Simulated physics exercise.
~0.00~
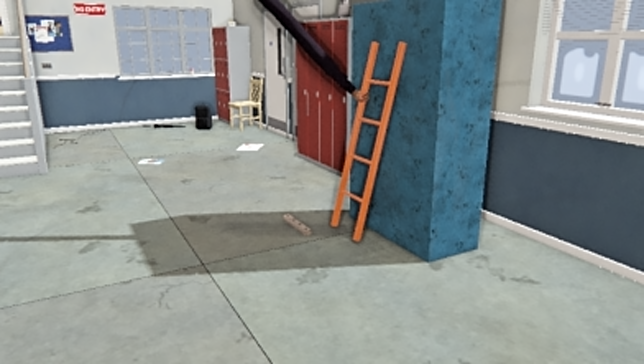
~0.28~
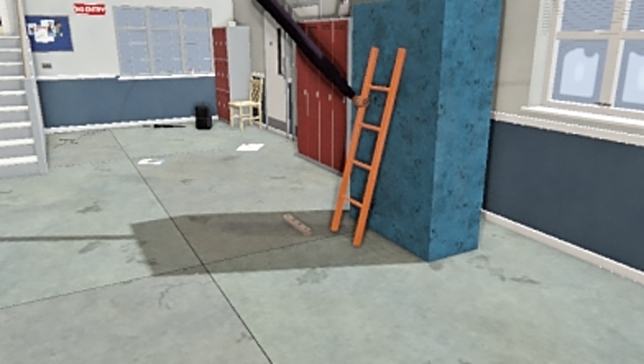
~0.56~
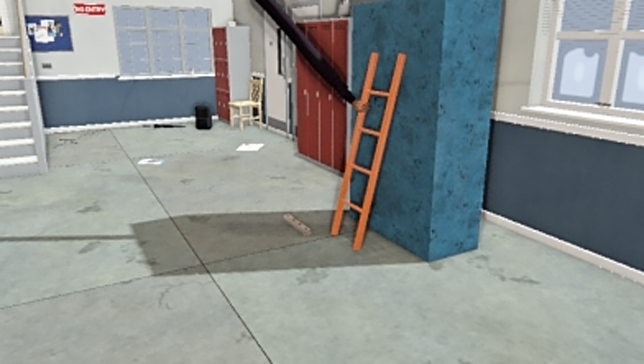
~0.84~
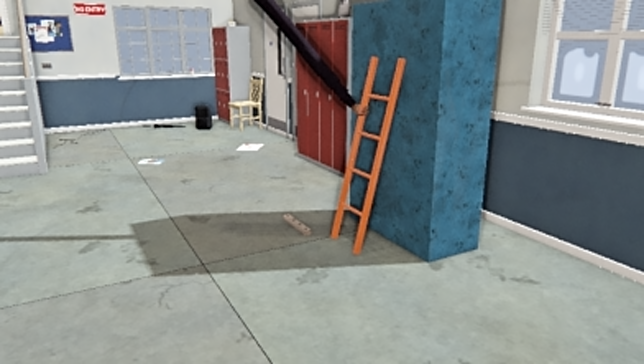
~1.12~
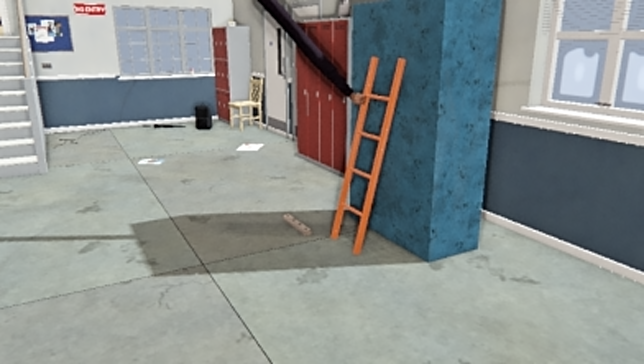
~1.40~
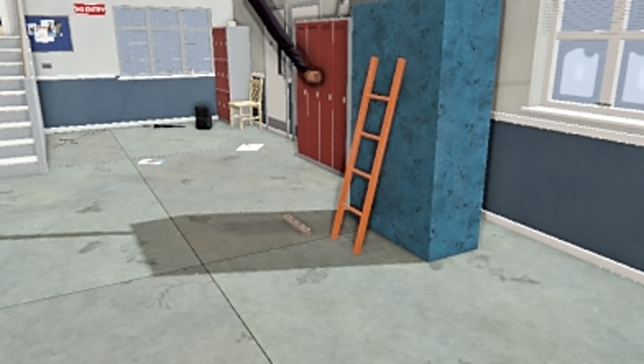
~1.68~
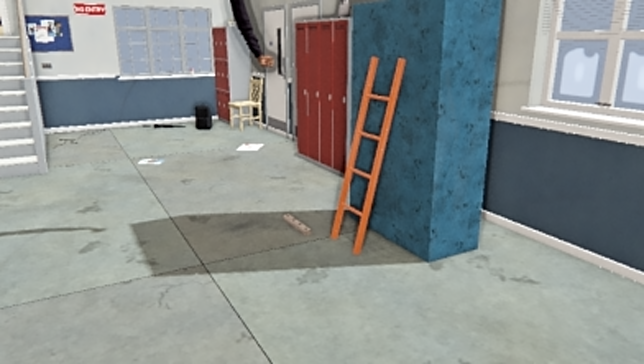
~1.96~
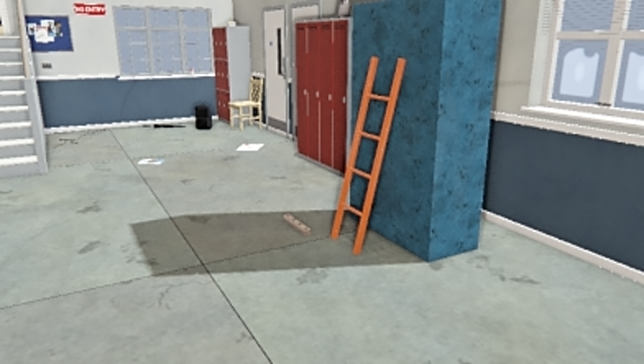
A dark arm reached down and eased an orange ladder slightly lower against a tall blue cupboard, then let go and drew back out of view, and the ladder stayed leaning there, with a small strip lying on the floor nearby.
